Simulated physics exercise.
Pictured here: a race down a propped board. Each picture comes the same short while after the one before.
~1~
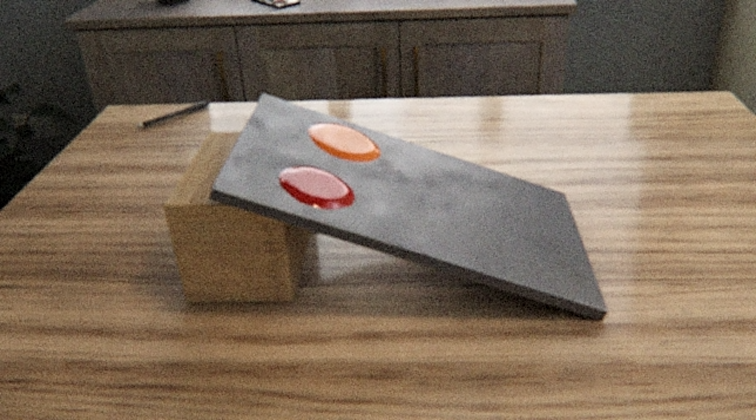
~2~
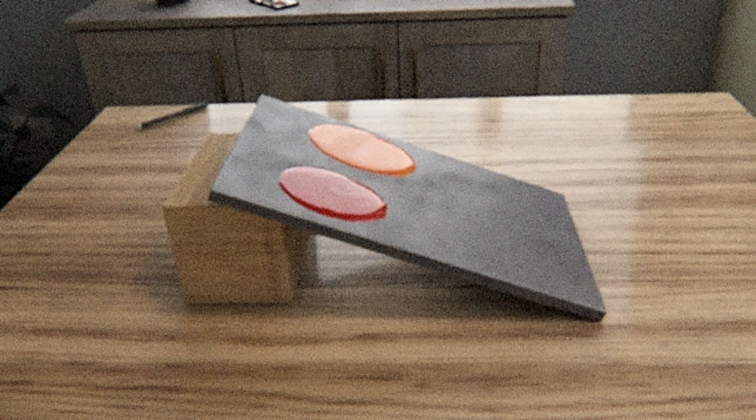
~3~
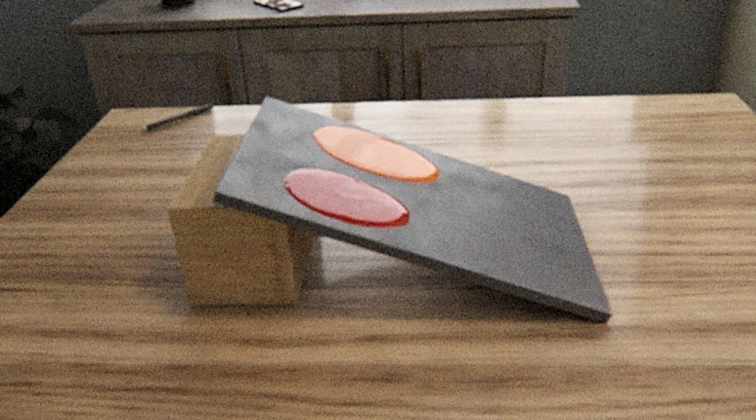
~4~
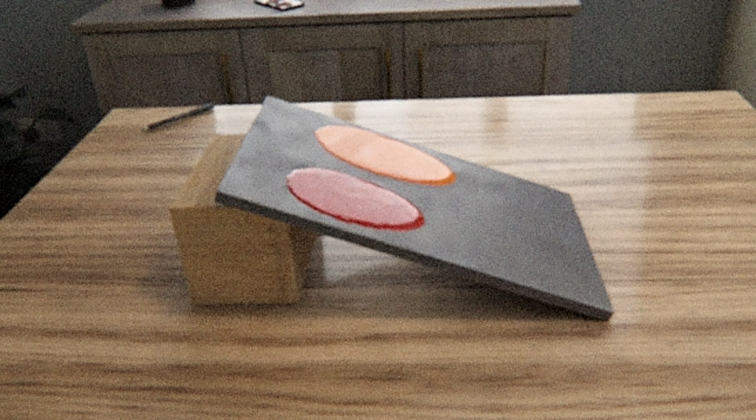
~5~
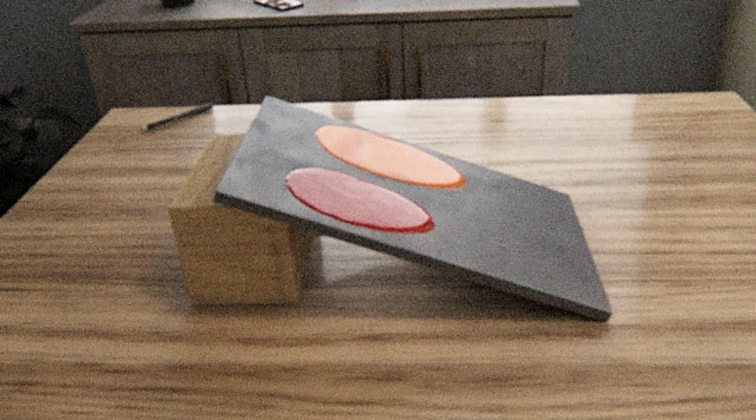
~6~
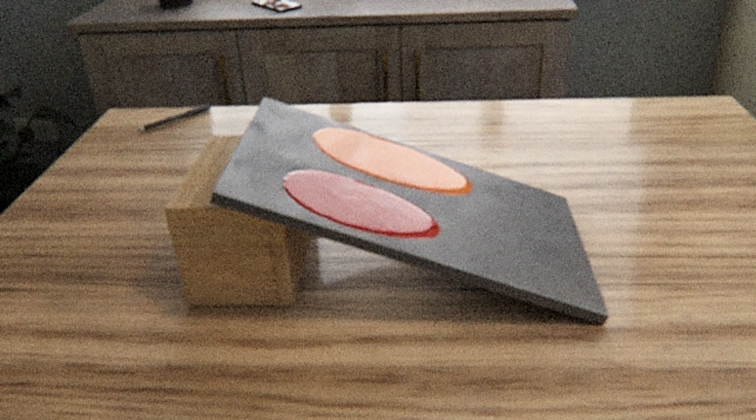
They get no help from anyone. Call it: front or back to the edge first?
Back.
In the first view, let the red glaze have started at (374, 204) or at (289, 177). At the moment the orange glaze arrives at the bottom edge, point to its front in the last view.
Roughly (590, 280), then (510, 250) for the other start.
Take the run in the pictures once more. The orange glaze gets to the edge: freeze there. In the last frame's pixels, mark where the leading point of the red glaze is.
At that moment the tip sits close to (533, 258).
Shortly, the red glaze is three quarters of the way down; the orange glaze is three quarters of the way down.
Then, the red glaze is three quarters of the way down; the orange glaze is close to the edge.
At the finish, the red glaze is three quarters of the way down; the orange glaze is at the low edge.
